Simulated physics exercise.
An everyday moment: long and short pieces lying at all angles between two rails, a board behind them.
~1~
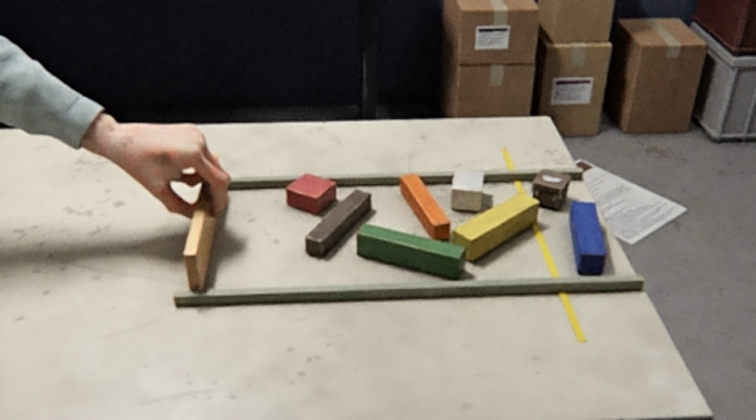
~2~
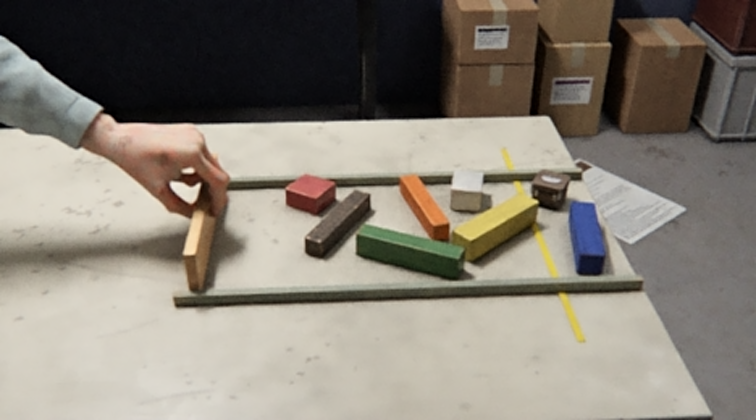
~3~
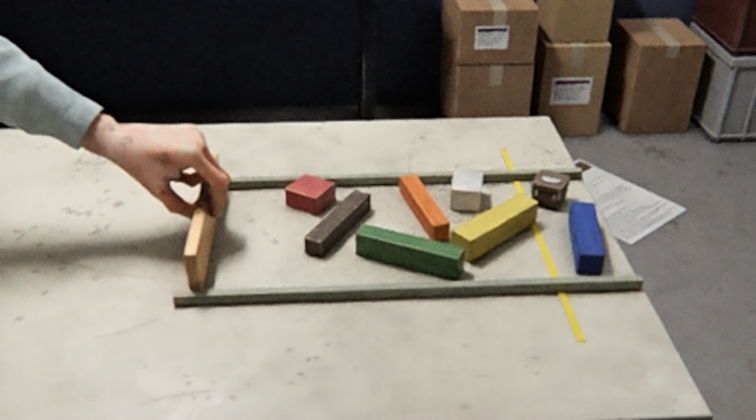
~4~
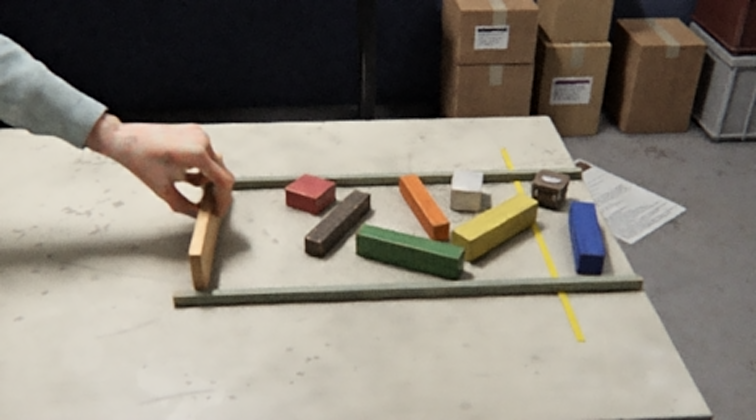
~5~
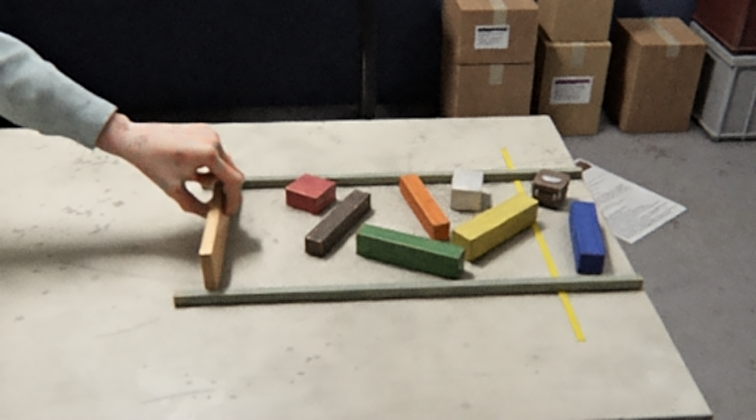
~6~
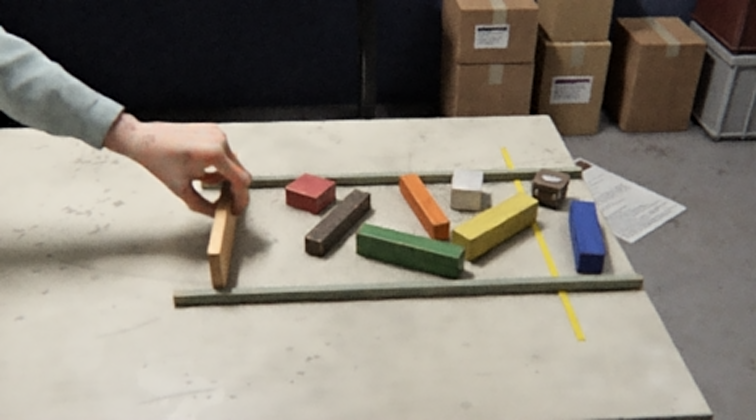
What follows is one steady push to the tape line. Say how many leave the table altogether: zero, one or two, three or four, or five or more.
In the end the number that fall off is three or four.
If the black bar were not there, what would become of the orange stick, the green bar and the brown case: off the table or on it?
The orange stick remains up; the green bar survives; the brown case falls.
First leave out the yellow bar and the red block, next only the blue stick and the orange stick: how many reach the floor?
The counts: 1 and 1.
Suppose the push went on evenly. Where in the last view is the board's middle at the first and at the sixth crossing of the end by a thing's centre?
First at (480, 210), next at (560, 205).
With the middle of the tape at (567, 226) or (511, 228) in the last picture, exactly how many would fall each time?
Down on the floor: 6 and 2.
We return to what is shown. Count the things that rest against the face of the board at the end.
In contact: 3.
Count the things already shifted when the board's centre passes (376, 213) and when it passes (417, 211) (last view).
The counts are 4 and 6.
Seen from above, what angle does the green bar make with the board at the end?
Roughly 70° out of line.
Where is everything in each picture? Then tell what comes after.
In the first frame, blue stick (587, 236); brown case (551, 190); yellow bar (497, 226); board (205, 218); tape (536, 228).
In the second frame, brown case (550, 190); white block (467, 191).
In the third frame, yellow bar (496, 227); board (205, 219).
In the fourth frame, blue stick (586, 237); black bar (339, 222).
In the fifth frame, brown case (550, 190); red block (311, 193).
In the sixth frame, blue stick (586, 236); brown case (550, 189); yellow bar (496, 226); board (227, 217); tape (536, 227).
Soon after, none off yet; blue stick at rest near (586, 236); brown case at rest near (550, 189); yellow bar at rest near (496, 226).
After that, none off yet; blue stick at rest near (586, 236); brown case displaced a little near (563, 190); yellow bar displaced a little near (524, 225).
In the end, the number that fall off is three or four; gone, white block, brown case and blue stick.
